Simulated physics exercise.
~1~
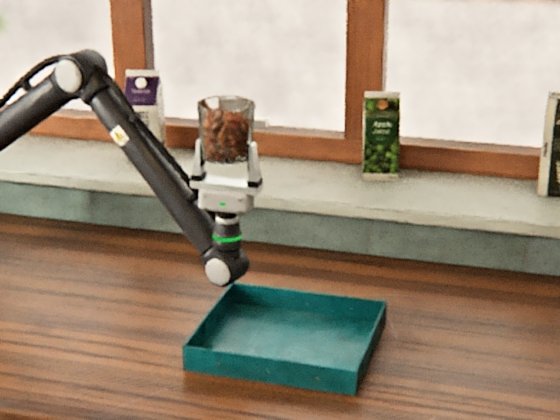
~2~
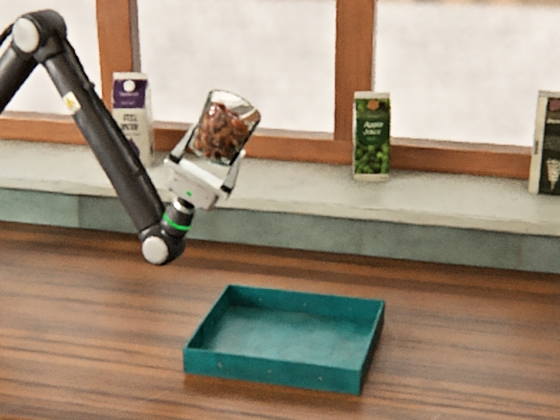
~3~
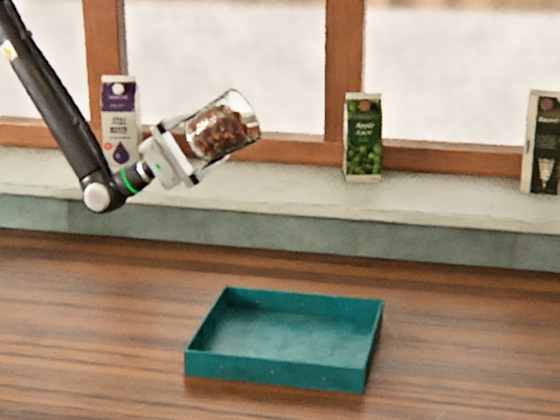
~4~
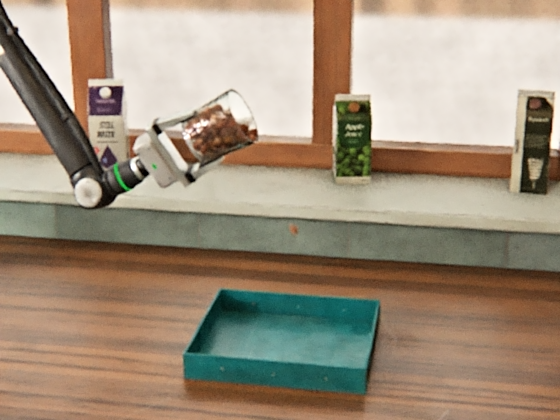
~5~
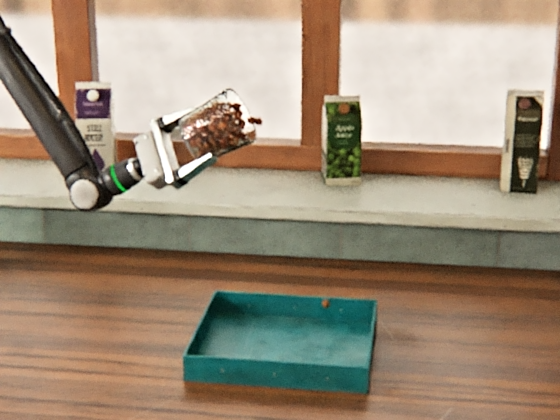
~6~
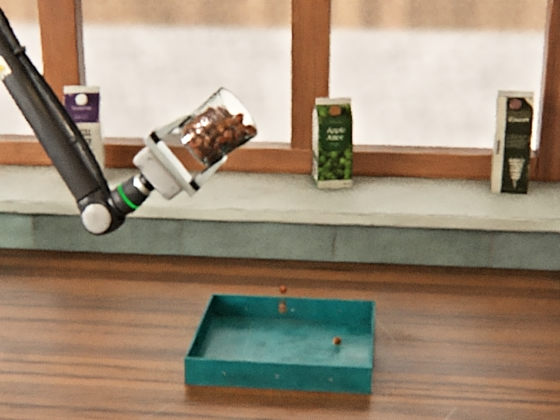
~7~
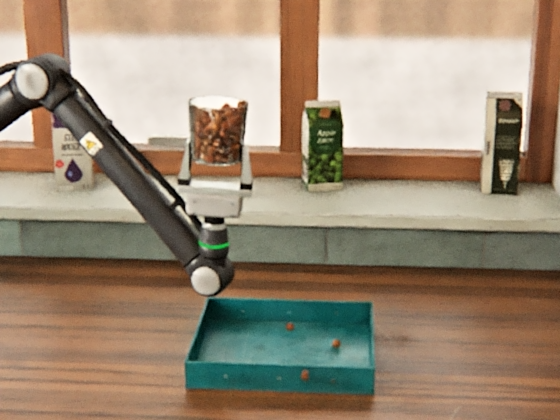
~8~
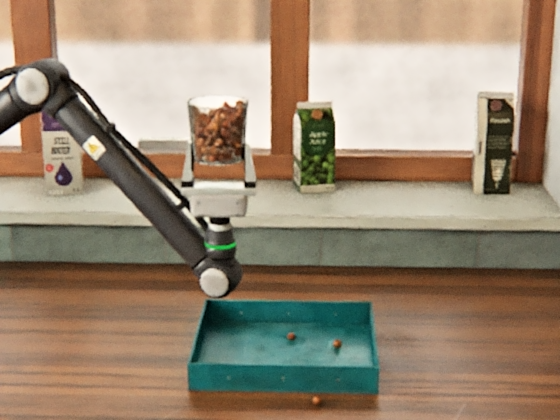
A robot arm tips a beaker of nuts, drops a few, then rights it.
